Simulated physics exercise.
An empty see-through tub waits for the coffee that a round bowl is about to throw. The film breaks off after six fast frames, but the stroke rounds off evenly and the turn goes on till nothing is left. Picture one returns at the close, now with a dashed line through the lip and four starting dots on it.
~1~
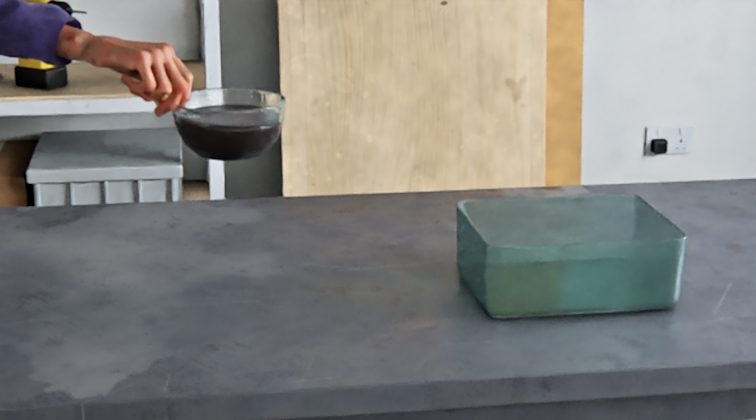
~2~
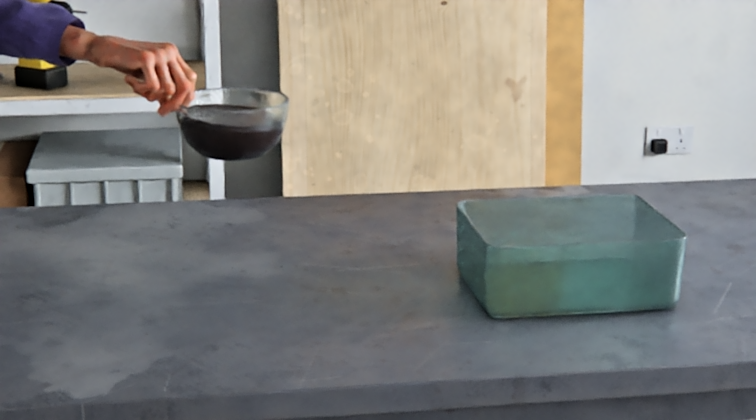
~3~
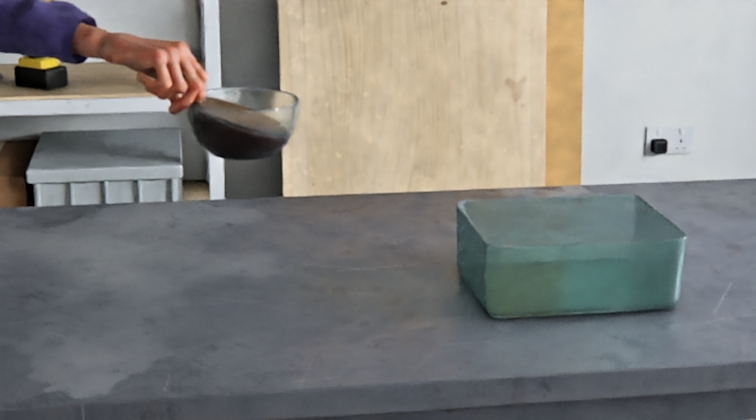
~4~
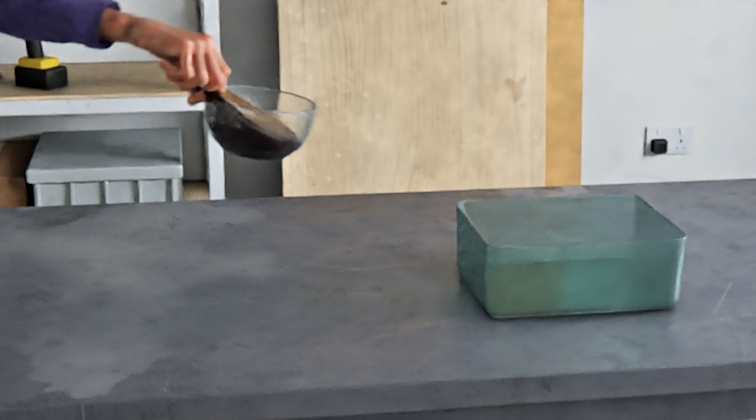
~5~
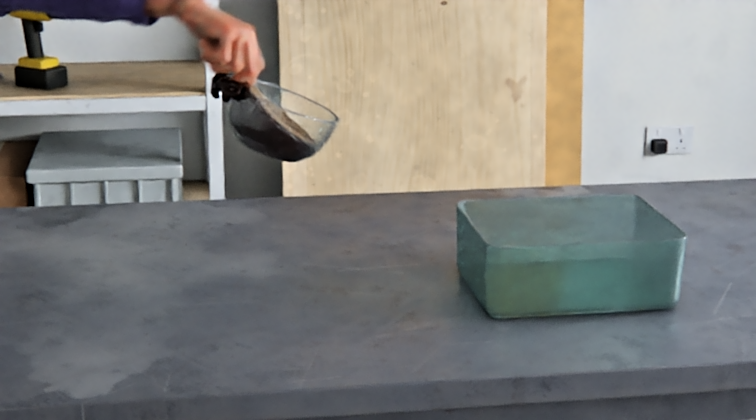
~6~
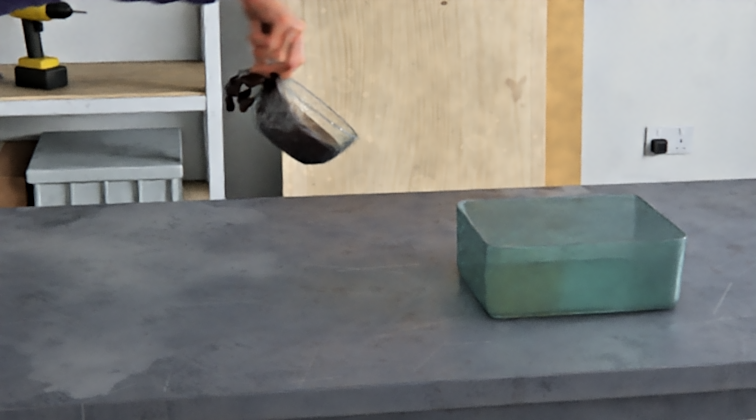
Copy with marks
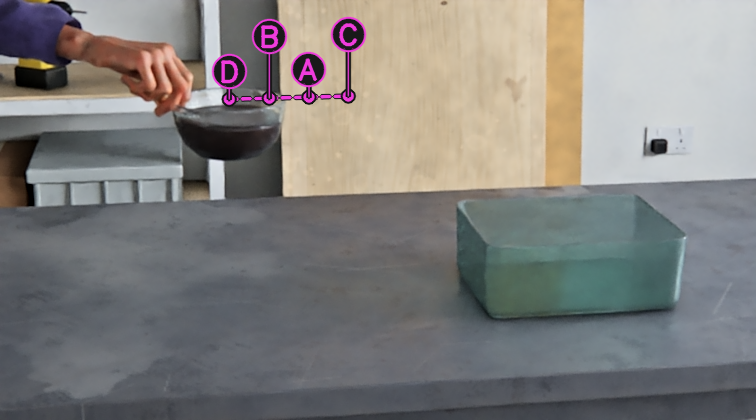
Glass bowl of dark liquid held by a hand, moving right and tilting rightward above a grey table with a see-through tub.
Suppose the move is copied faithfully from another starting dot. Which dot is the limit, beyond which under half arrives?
Choose A.
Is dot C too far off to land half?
No, that is safe.
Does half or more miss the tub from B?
Yes, it does.
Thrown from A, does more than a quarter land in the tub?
Yes, it does.
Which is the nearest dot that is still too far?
Dot B.
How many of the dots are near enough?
Two.
On the marked copy, A at (308, 97); B at (269, 98); C at (348, 96); D at (229, 99).
If A is chosen, about 64 % lands in the tub, 27 % falls short and 9 % goes beside or beyond.
If B is chosen, about 26 % lands in the tub, 68 % falls short and 6 % goes beside or beyond.
If C is chosen, about 71 % lands in the tub, 10 % falls short and 19 % goes beside or beyond.
If D is chosen, about 0 % lands in the tub, 97 % falls short and 3 % goes beside or beyond.
